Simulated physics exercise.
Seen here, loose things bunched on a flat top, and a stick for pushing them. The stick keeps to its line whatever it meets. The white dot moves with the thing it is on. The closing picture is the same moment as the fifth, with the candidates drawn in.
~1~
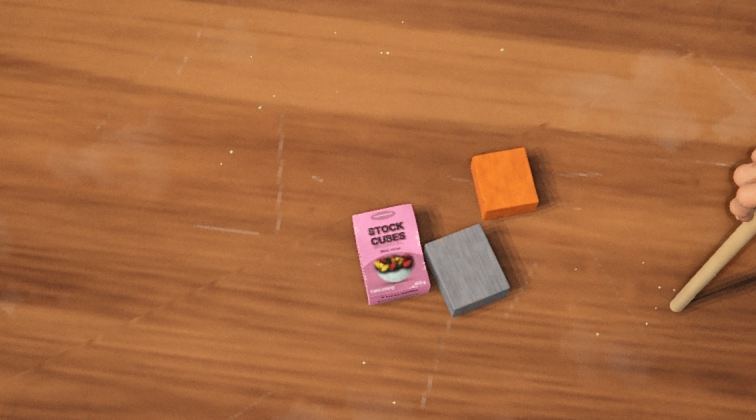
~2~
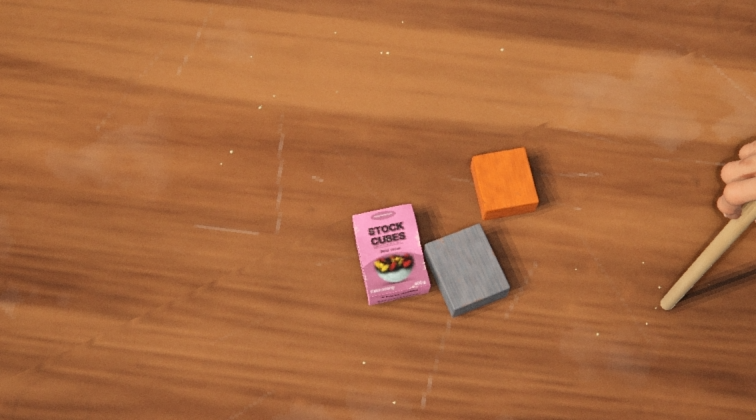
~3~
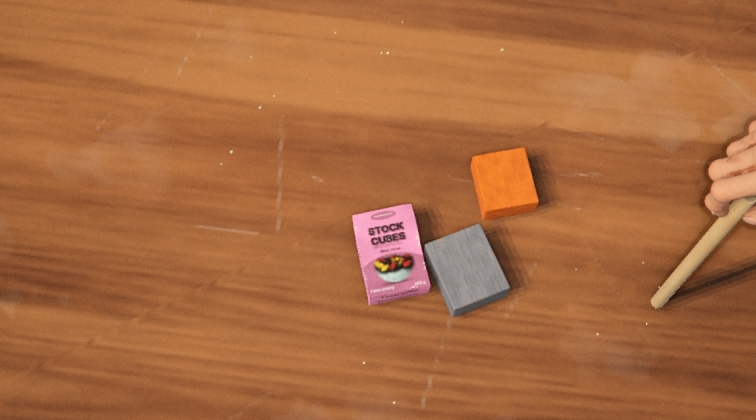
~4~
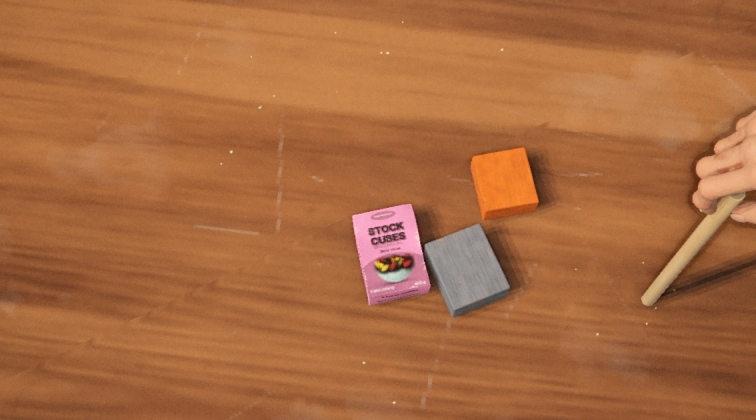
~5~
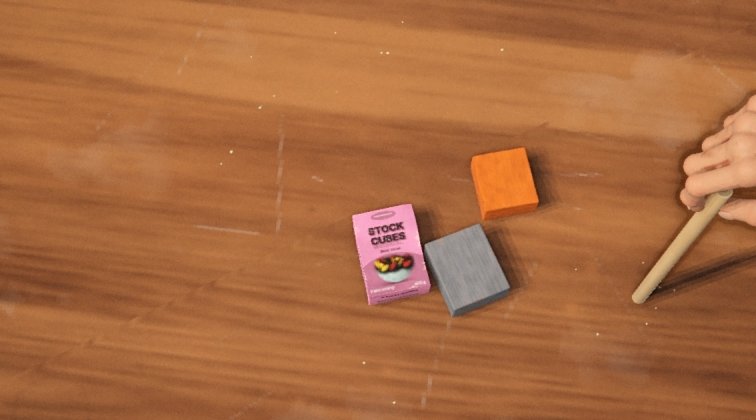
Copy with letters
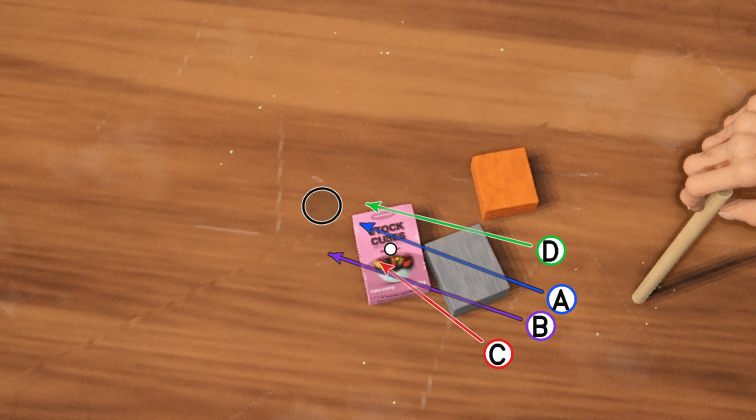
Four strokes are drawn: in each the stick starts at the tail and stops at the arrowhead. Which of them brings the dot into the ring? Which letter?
With B the dot lies in the ring.
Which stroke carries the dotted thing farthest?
Stroke A.
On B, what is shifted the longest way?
The pink packet goes farthest.
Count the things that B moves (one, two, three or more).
In all, two.
On the marked copy, A from (542, 292) to (361, 224); B from (521, 319) to (329, 254); C from (482, 341) to (380, 263); D from (531, 245) to (367, 204); the ring at (322, 206); the white dot at (390, 249).
Taking B. A third of the way, foot of the stick (450, 295); pink packet (390, 254); grey block (452, 249).
Two thirds of the way, foot of the stick (381, 273); pink packet (355, 239); grey block (448, 239).
When it is over, foot of the stick (330, 255); pink packet (324, 213); grey block (448, 239); the dot on the pink packet is in the ring.
As for the rest, A leaves the dotted thing at (272, 266); C leaves the dotted thing at (359, 214); D leaves the dotted thing at (377, 260).
